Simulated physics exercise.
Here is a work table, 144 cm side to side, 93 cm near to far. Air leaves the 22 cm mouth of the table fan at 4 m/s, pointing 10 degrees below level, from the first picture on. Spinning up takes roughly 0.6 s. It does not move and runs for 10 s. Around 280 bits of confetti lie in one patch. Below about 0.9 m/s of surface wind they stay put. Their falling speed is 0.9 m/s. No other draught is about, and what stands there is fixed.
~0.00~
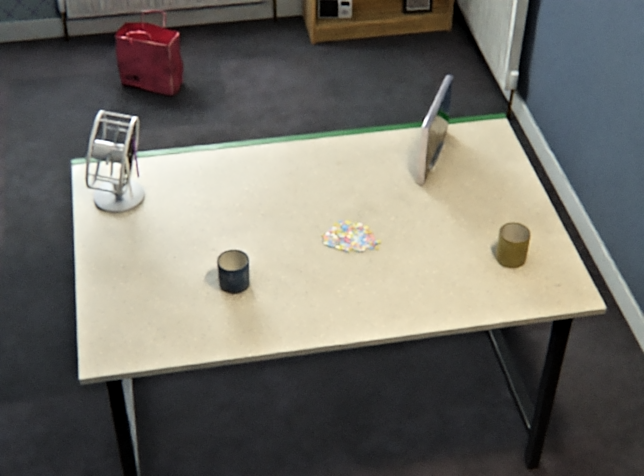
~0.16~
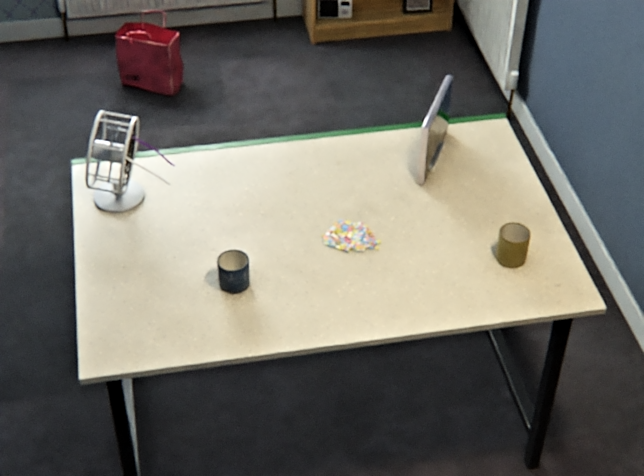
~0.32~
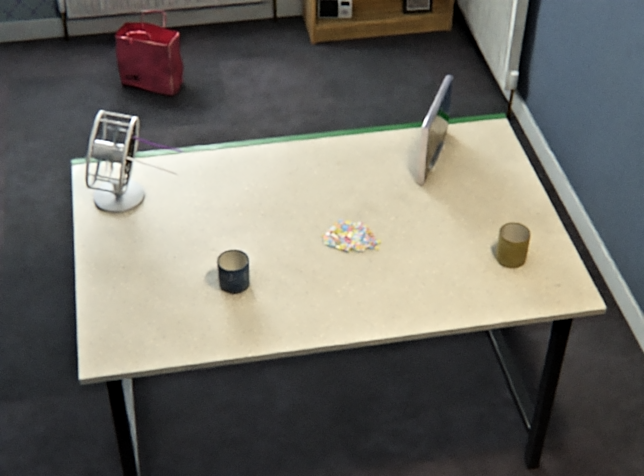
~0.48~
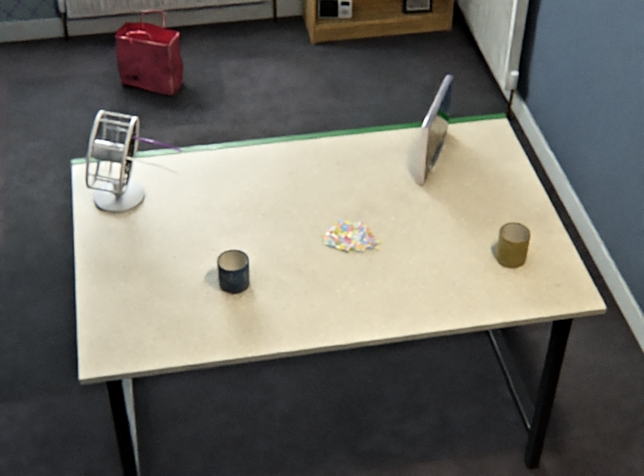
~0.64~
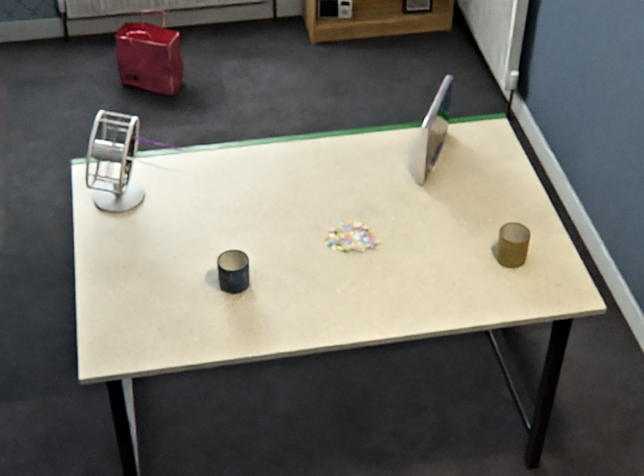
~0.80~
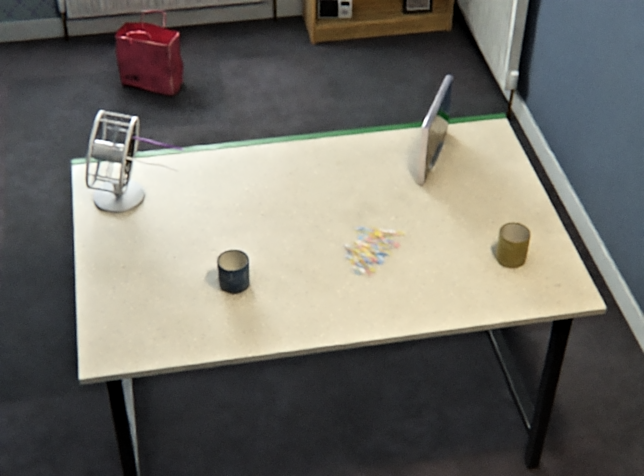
In this clip, thin streamers flutter from a small fan on a pale table with two mugs and a propped panel, while a patch of colourful confetti lies still, then shifts rightward and toward the viewer, spreading out.
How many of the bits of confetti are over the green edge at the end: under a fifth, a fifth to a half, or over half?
Of the bits of confetti, less than a fifth end over the green edge.
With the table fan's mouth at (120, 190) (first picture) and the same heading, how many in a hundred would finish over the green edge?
In that case some 0 per cent.
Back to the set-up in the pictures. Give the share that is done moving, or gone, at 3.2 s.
About 100 %.
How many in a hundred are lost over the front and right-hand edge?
Roughly 100 % front, 3 % right-hand.
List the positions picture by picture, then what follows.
In the first frame, the middle of the bits of confetti is near (352, 237), none has stirred yet and the mouth of the table fan is at (113, 153).
In the second frame, the middle of the bits of confetti is near (352, 238), none has stirred yet and the green edge is centred on (294, 136).
In the third frame, the middle of the bits of confetti is near (352, 238), none has stirred yet, the top of a mug is at (233, 260) and the top of a mug is at (515, 233).
In the fourth frame, the middle of the bits of confetti is near (352, 238) and none has stirred yet.
In the fifth frame, the middle of the bits of confetti is near (353, 239) and about 1 % have left their places.
In the sixth frame, the middle of the bits of confetti is near (369, 248), the farthest in sight from the table fan is at (397, 246) and about 85 % have left their places.
After 2.0 s, 4 % are on the move or not yet settled, 0 % are over the green edge.
After 3.2 s, 0 % are on the move or not yet settled, 0 % are over the green edge.
After 5.5 s, 0 % are on the move or not yet settled, 0 % are over the green edge.
After 10.0 s, at the end, 0 % are over the green edge.
